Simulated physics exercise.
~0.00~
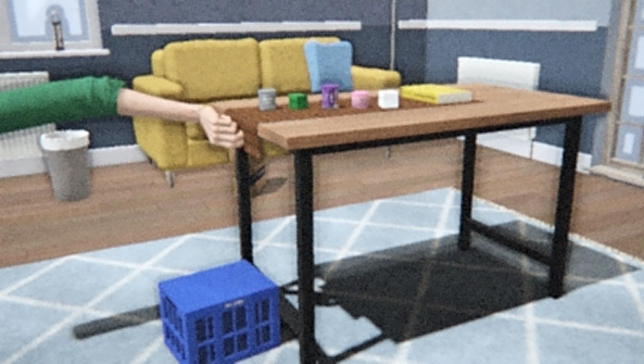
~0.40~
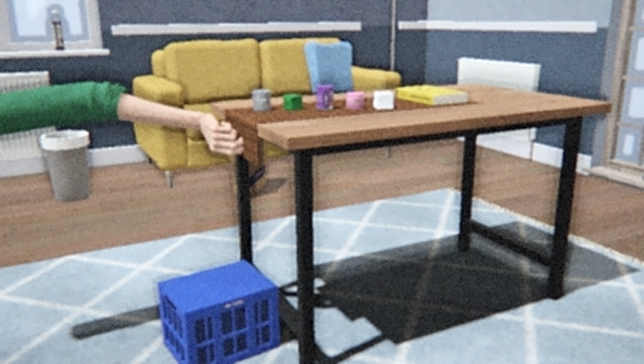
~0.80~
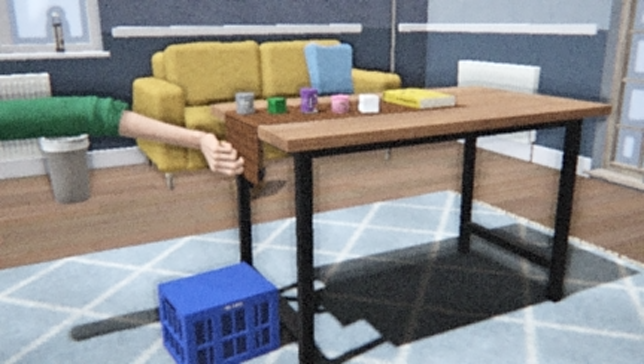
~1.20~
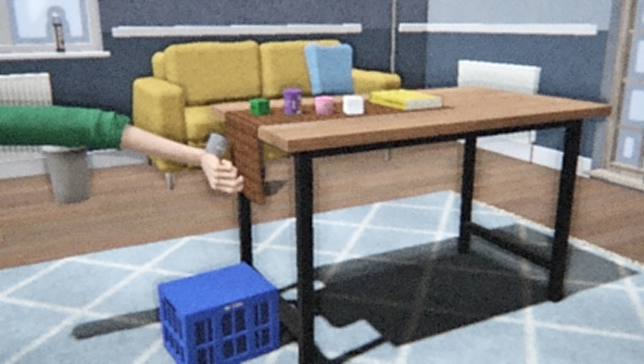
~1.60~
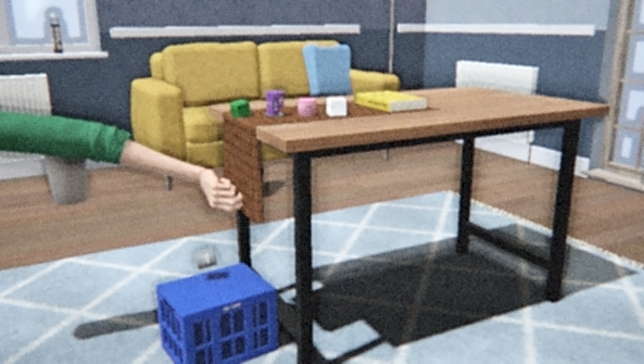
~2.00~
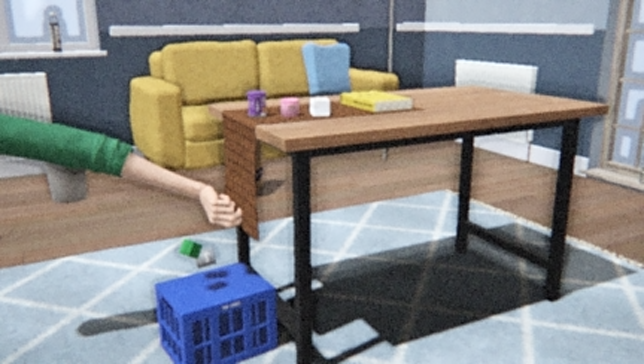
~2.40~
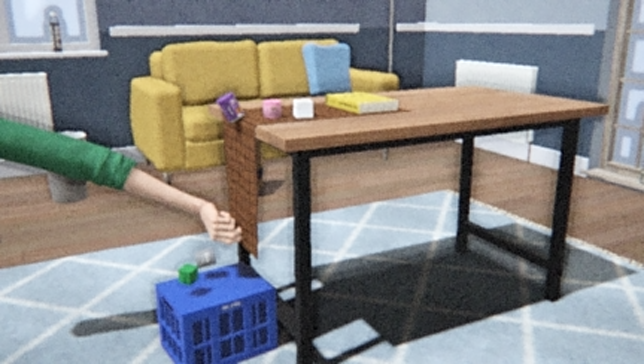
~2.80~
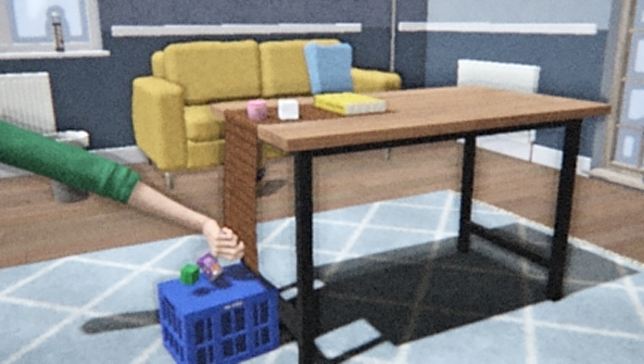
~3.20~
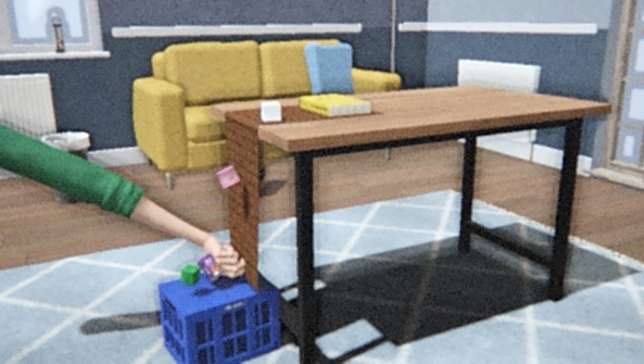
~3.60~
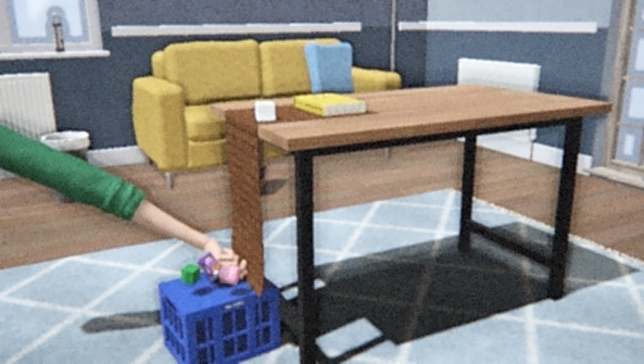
Hand pulling a brown cloth down off a table edge, grey pot, green cube, purple can and pink pot falling, white cube staying.
